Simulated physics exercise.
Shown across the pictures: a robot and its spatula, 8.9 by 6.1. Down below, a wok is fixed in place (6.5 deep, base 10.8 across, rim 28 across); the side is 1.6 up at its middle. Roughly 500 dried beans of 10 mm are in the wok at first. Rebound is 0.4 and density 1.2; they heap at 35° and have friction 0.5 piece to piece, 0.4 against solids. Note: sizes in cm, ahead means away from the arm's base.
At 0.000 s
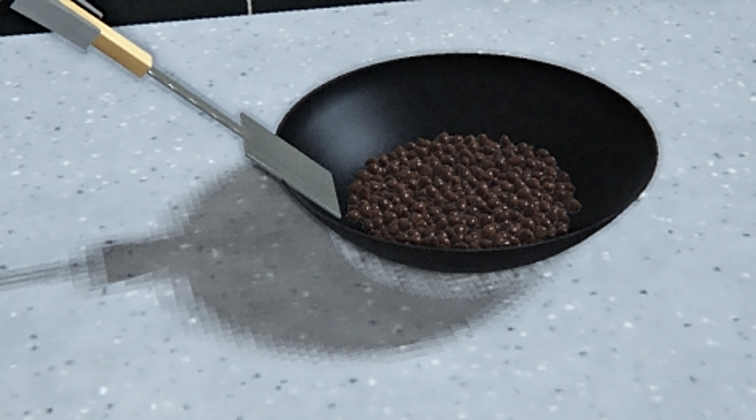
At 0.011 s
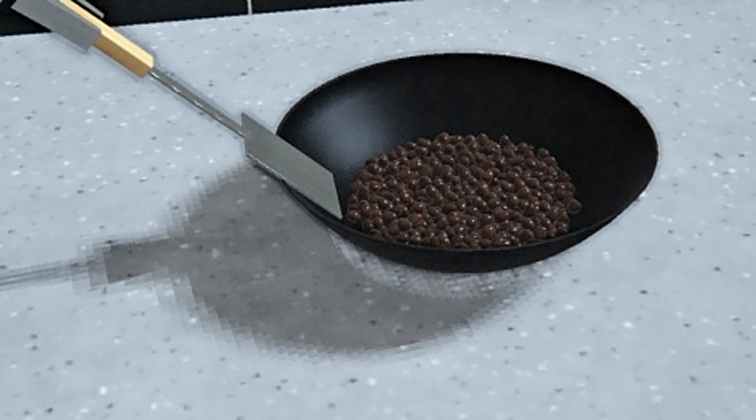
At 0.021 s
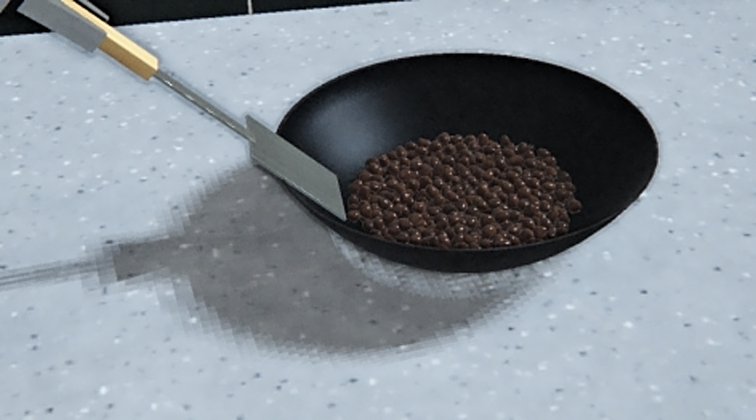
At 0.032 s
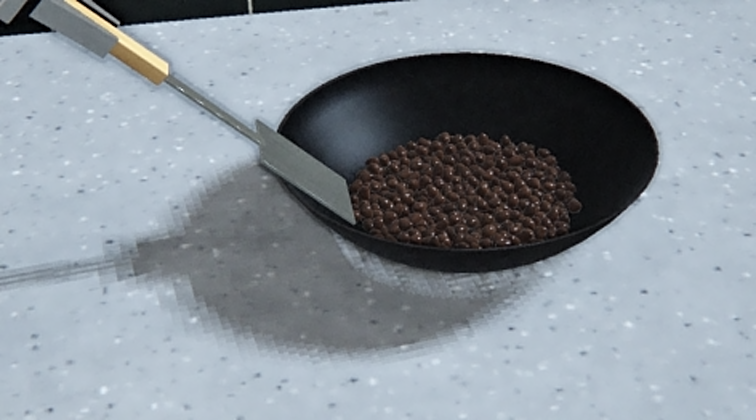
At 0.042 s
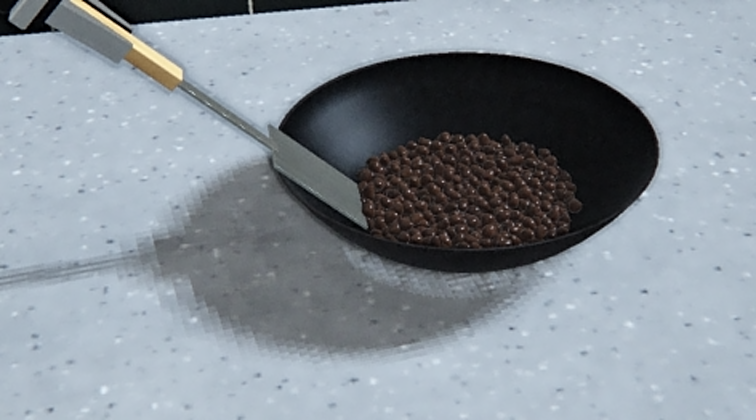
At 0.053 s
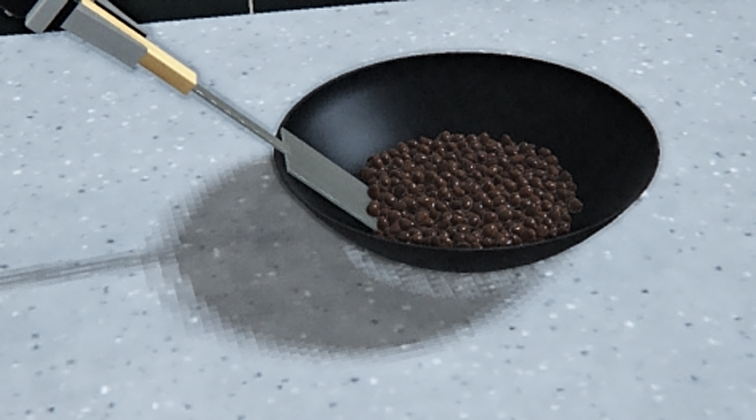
In this clip, a metal spatula with a light wooden handle, held by a robot arm, rests at the left rim of a black wok of dark brown beans, then slides slightly right and down to the pile's edge.
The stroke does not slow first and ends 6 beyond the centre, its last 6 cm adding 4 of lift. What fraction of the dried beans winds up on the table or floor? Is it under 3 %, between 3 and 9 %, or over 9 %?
It is under 3 %.
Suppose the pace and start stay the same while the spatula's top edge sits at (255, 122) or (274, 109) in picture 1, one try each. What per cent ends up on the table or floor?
Close to 0 and 0 percent respectively.
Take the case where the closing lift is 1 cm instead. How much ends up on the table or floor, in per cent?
It comes to near 0 percent.
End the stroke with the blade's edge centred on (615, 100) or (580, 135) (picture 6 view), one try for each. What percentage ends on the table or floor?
First try about 20 percent, second about 5 percent.
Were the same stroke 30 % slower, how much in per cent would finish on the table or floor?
The share on the table or floor would be about 0 percent.
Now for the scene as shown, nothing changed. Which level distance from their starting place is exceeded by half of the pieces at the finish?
I'd guess close to 3 centimetres.
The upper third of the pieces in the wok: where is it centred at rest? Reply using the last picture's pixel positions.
Pixel estimate: About (571, 163).
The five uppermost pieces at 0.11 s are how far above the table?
They are near 4 cm up.
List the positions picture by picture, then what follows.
The spatula top edge at (243, 133), sloping 44°; upper third of the load around (461, 188), from x 355 to 575, top at y 140; 500 in the wok, in the first picture.
The spatula top edge at (244, 133), sloping 44°; upper third of the load around (461, 188), from x 355 to 575, top at y 140, in the second picture.
The spatula top edge at (249, 136), sloping 44°; upper third of the load around (462, 188), from x 355 to 575, top at y 140, in the third picture.
The spatula top edge at (259, 140), sloping 44°; upper third of the load around (462, 188), from x 355 to 575, top at y 140, in the fourth picture.
The spatula top edge at (272, 145), sloping 44°; upper third of the load around (462, 187), from x 360 to 575, top at y 140, in the fifth picture.
The spatula top edge at (285, 149), sloping 44°; upper third of the load around (460, 187), from x 365 to 575, top at y 135; 500 in the wok, in the sixth picture.
After 0.11 s, sloping 44°, highest piece 5 above the table; 500 in the wok.
After 0.16 s, sloping 44°, highest piece 5 above the table; 500 in the wok.
After 0.39 s, sloping 44°, highest piece 6 above the table; 497 in the wok, 3 on the blade or in flight.
After 1.44 s, sloping 44°, highest piece 6 above the table; 497 in the wok, 3 on the table or floor.
In the end, 497 in the wok, 3 on the table or floor. That is 1 % on the table or floor.
